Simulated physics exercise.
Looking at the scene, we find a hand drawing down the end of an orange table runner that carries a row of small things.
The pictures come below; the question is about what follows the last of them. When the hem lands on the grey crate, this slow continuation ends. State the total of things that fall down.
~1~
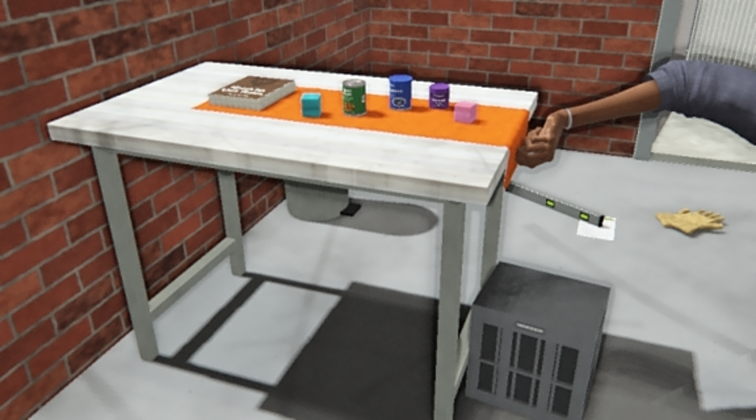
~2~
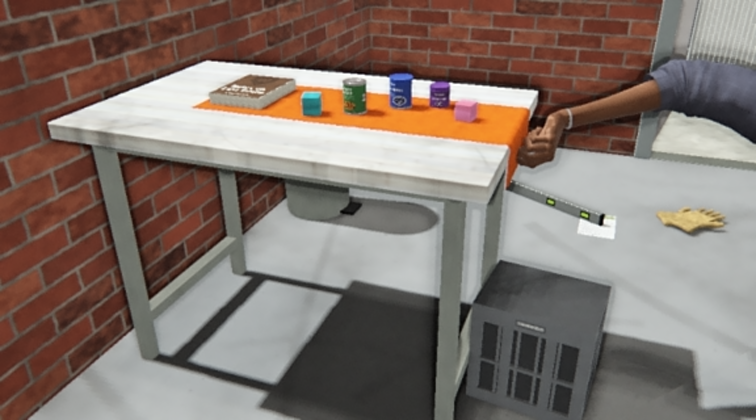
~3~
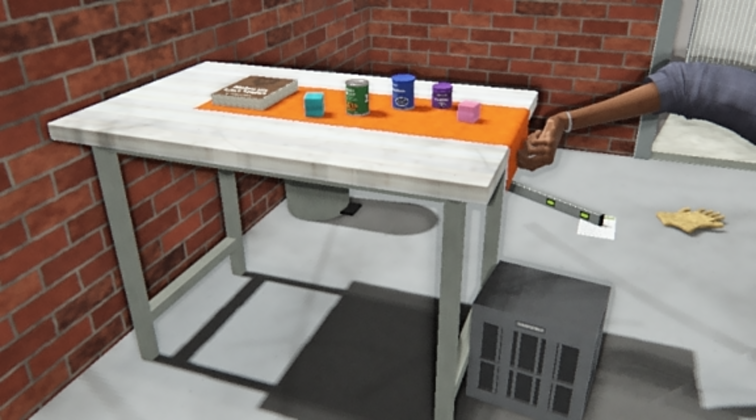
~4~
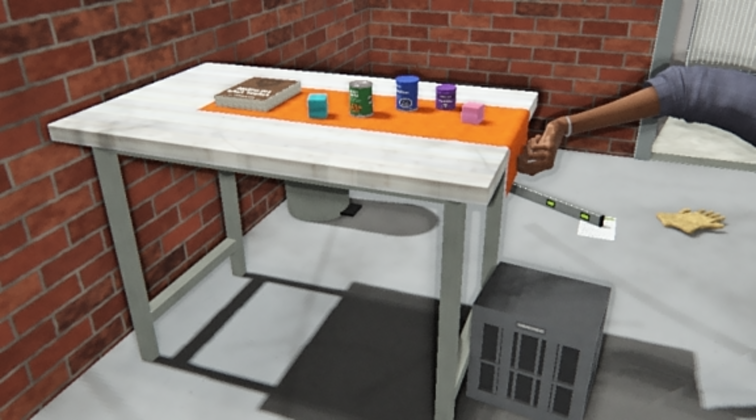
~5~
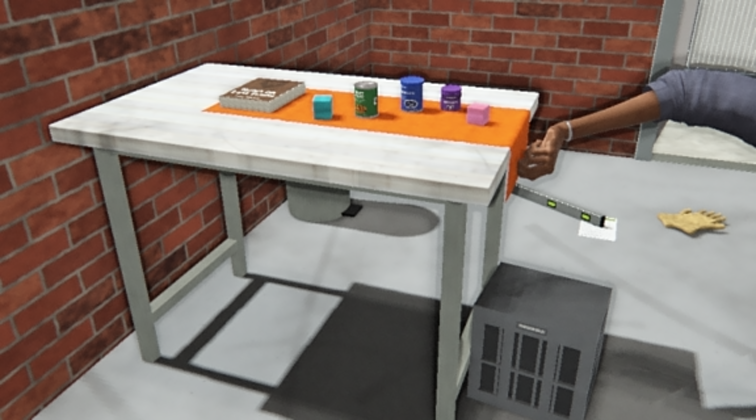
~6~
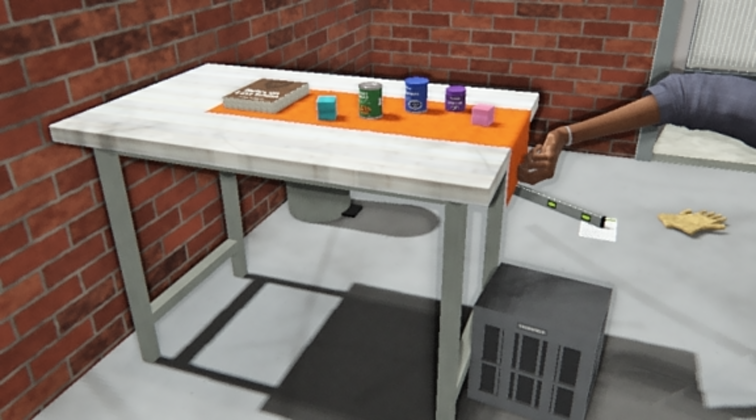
The total is three.
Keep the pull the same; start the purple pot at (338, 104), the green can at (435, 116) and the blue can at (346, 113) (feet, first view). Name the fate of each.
The purple pot ends up still aboard, the green can ends up knocked off, the blue can ends up still aboard.
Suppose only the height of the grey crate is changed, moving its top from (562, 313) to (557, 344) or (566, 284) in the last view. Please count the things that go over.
Going over the edge would be 4 and 2.
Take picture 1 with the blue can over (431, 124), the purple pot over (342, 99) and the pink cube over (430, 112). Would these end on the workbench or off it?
You'd see the blue can go down, the purple pot hang on and the pink cube go down.
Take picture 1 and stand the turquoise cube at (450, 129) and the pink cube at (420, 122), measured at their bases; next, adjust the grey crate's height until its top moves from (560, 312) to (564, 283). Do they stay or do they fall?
Well, the turquoise cube is dislodged, and the pink cube is dislodged.
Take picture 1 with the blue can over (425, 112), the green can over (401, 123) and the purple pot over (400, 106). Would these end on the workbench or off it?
Each in turn: The blue can goes down, the green can goes down, the purple pot goes down.
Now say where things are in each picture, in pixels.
In the first frame, hem (505, 191); pink cube (466, 104); purple pot (440, 86); blue can (401, 78); green can (354, 82); turquoise cube (311, 96); top of the crate (560, 312).
In the second frame, hem (506, 190); pink cube (466, 102).
In the third frame, hem (506, 193); purple pot (442, 86).
In the fourth frame, hem (506, 198); blue can (407, 79); top of the crate (561, 312).
In the fifth frame, hem (505, 202); green can (366, 84).
In the sixth frame, hem (507, 208); pink cube (484, 106); purple pot (456, 89); blue can (416, 81); green can (370, 85); turquoise cube (326, 99).
Soon after, hem near (513, 247); pink cube gone.
After that, hem on the crate; pink cube, purple pot and blue can gone.
In the end, hem on the crate; pink cube, purple pot and blue can gone. The count of fallen things is three.
